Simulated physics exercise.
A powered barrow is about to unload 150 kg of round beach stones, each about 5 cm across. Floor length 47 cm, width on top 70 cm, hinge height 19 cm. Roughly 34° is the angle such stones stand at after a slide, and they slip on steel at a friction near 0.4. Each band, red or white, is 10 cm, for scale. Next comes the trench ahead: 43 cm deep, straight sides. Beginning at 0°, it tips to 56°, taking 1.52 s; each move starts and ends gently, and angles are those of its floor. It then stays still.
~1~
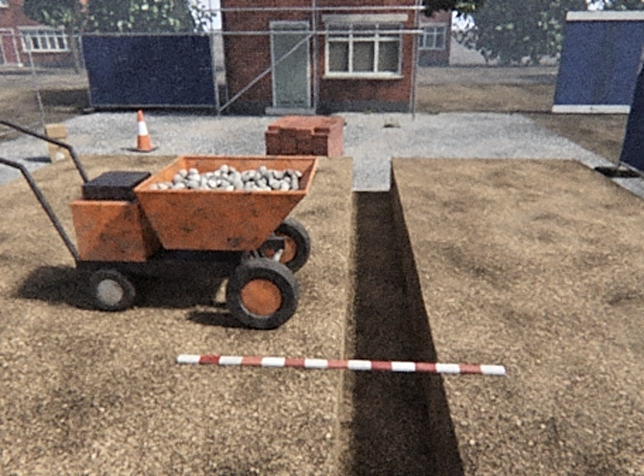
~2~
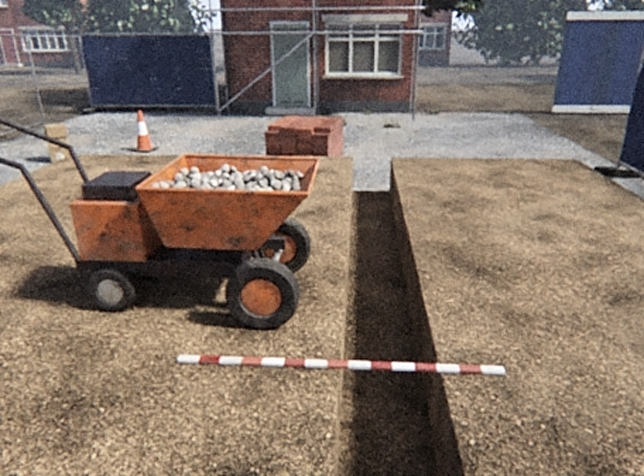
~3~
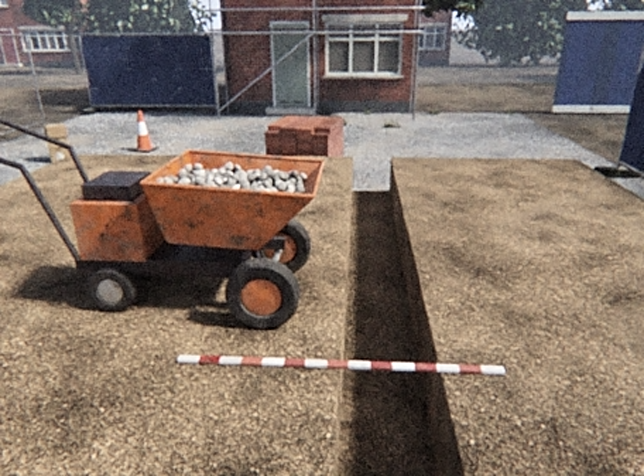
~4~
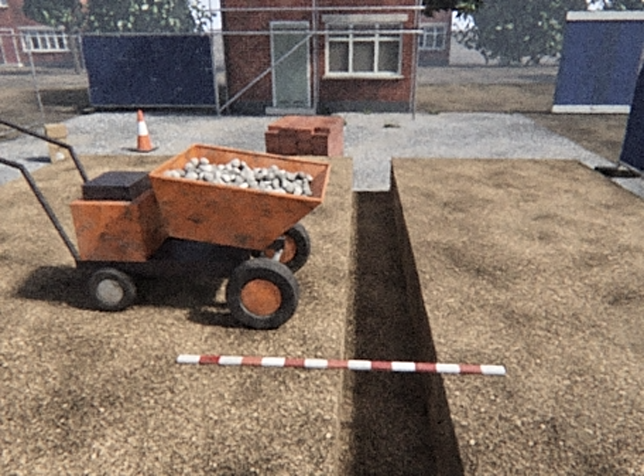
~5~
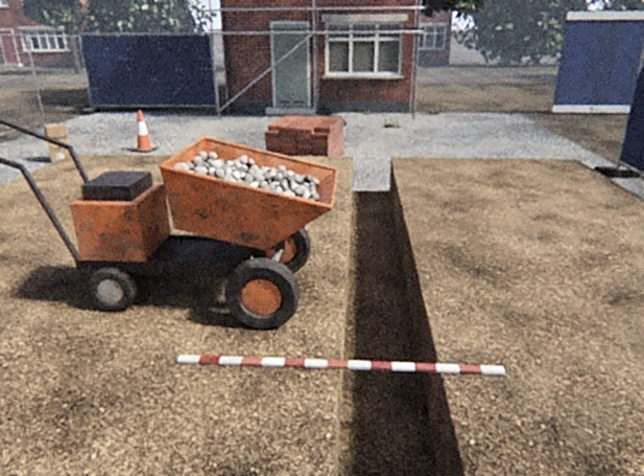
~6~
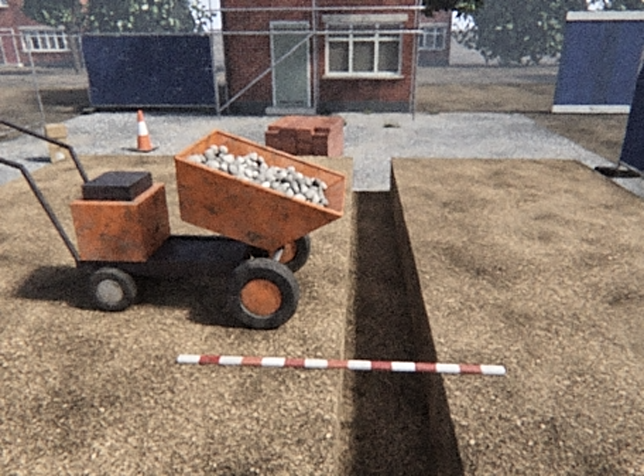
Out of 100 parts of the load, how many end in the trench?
Some 67 out of 100.
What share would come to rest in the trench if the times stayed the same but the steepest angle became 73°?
Some 85 in a hundred, I'd say.
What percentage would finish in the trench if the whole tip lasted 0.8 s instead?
It'd be some 55 per cent.
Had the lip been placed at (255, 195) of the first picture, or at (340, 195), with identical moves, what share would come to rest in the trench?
Close to 75 percent in the first case, 40 percent in the second.
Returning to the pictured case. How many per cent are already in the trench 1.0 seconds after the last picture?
Roughly 20% by that time.
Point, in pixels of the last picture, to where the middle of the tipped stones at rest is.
Resting centre: About (396, 355).
Then, 0.5 s after the last picture the floor is at 47°, 100 % in the tray; the foremost stones are at (365, 238).
Then, 1.0 s after the last picture the floor is at 56°, 81 % in the tray, 18 % in the trench, 1 % past the trench; the foremost stones are at (434, 298).
Then, 1.4 s after the last picture the floor is at 56°, 58 % in the tray, 33 % in the trench, 8 % past the trench; the foremost stones are at (483, 297).
Then, 3.3 s after the last picture the floor is at 56°, 24 % in the tray, 67 % in the trench, 9 % past the trench; the foremost stones are at (525, 300).
